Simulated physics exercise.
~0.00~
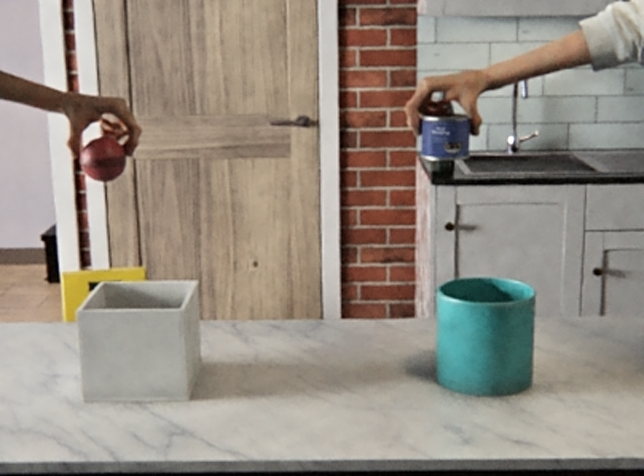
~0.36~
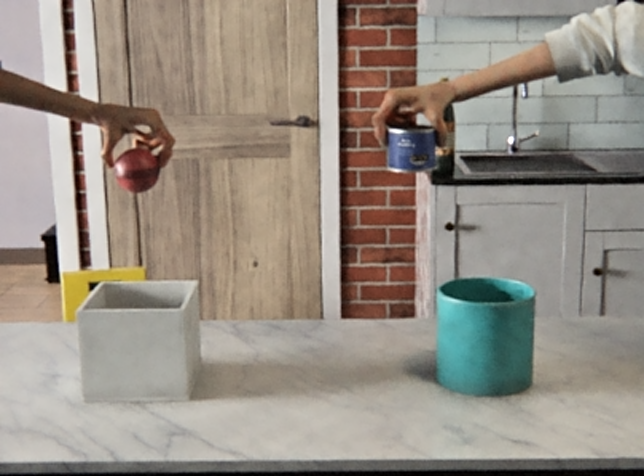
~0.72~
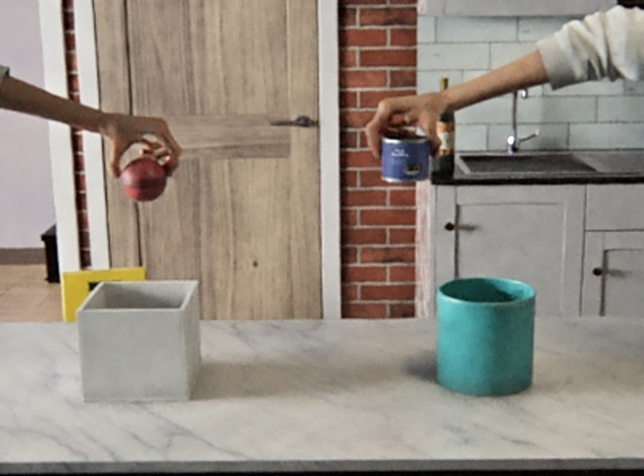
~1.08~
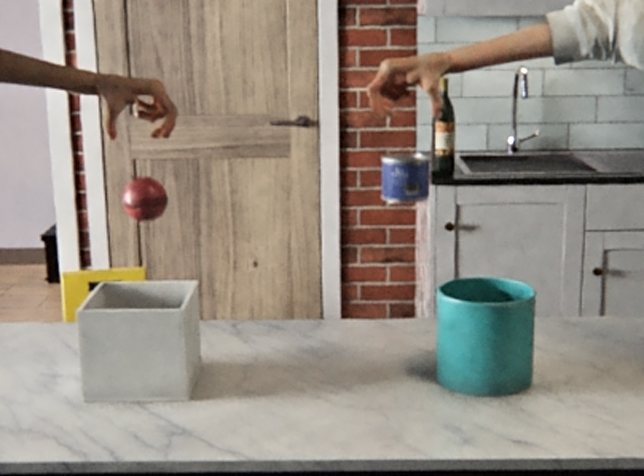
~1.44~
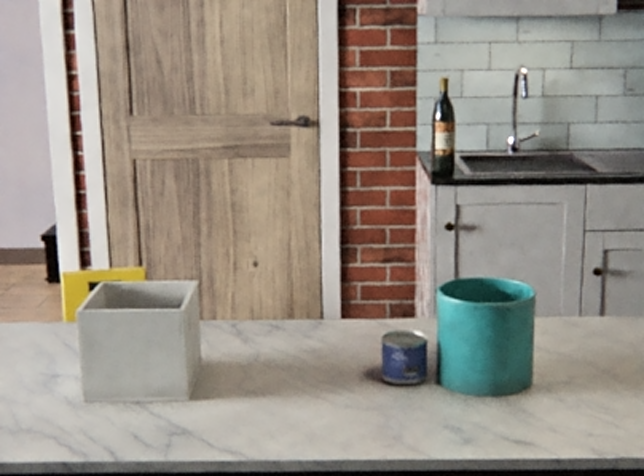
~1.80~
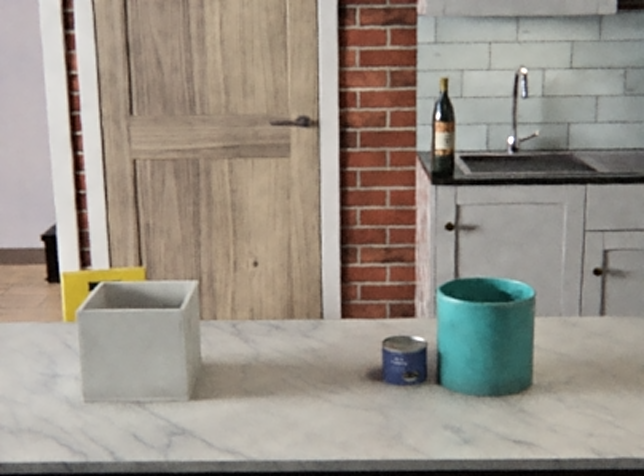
In a kitchen with a wooden door and a brick wall, two hands reach in from opposite sides above a marble counter. The left hand holds a red ball over a square grey container, while the right holds a blue tin near a round teal one. The ball shifts slightly right and the tin moves left, away from above its container, before both dip a little. Both hands let go, and the objects drop. The ball disappears into the grey container, but the tin misses and ends upright on the counter, just left of the teal container.
